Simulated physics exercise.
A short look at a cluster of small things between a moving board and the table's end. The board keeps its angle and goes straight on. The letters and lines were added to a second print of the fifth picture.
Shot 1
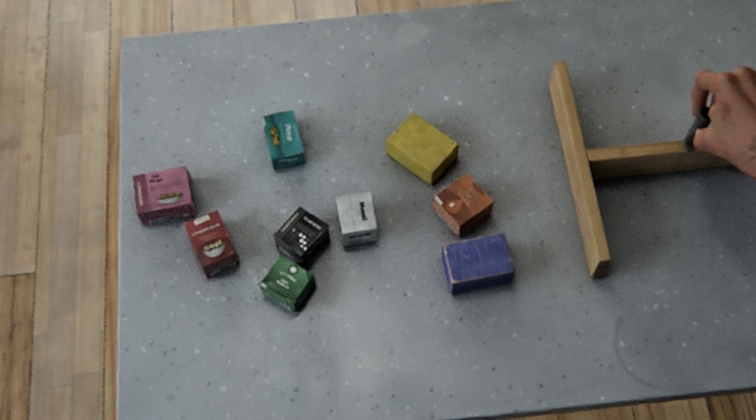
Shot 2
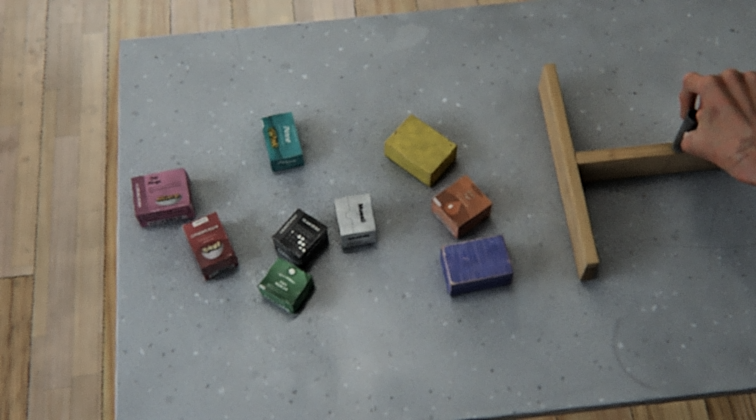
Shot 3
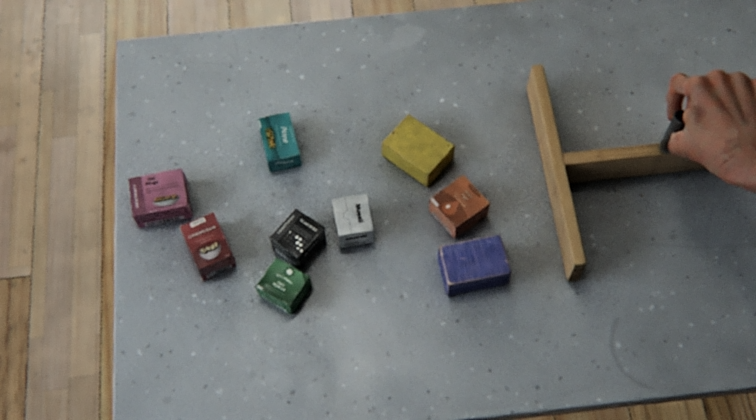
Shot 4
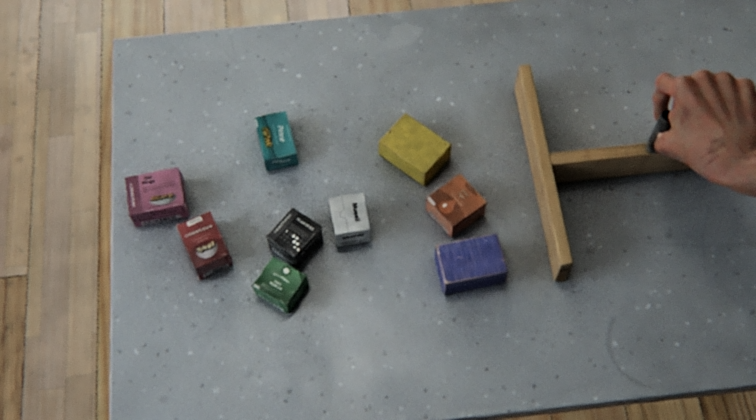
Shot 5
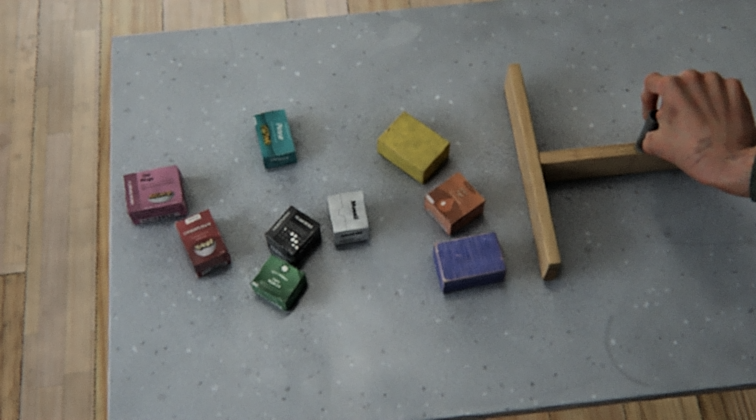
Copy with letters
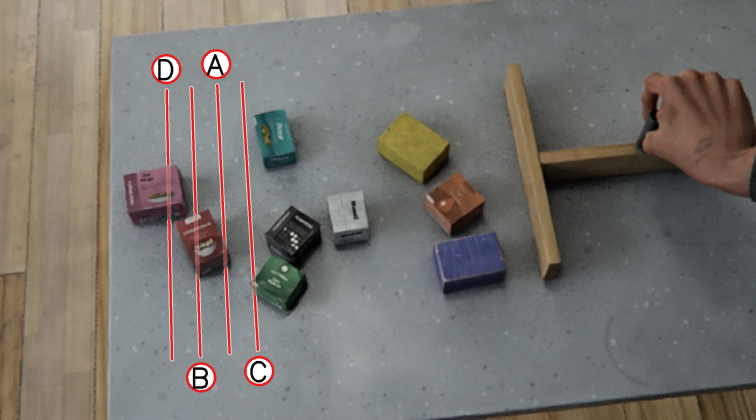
At first, a hand at the right grips a T-shaped wooden board on a speckled grey table, with a cluster of small colourful boxes to its left. The hand then slides the board steadily leftward, narrowing the gap to the orange box and blue block, while the boxes stay in their arrangement, untouched.
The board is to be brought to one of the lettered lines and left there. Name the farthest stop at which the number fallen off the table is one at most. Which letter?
A is the last line within the limit.
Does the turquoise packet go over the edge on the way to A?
No.
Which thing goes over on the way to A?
The red packet goes over.
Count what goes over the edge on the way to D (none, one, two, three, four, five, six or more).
By then, six or more.
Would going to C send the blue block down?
No.
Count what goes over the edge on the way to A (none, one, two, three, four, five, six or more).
By then, one.
On the marked copy, A at (223, 210); B at (196, 213); C at (249, 208); D at (169, 216).
Following A. Soon after the start, board (422, 170); blue block (395, 269); yellow block (375, 145).
Later, board (312, 181); red packet (170, 247); black box (209, 249).
In the end, board (222, 190); red packet over the edge; black box (119, 259); one fallen.
As for the rest, B drops three; C is within the limit but short; D drops six.
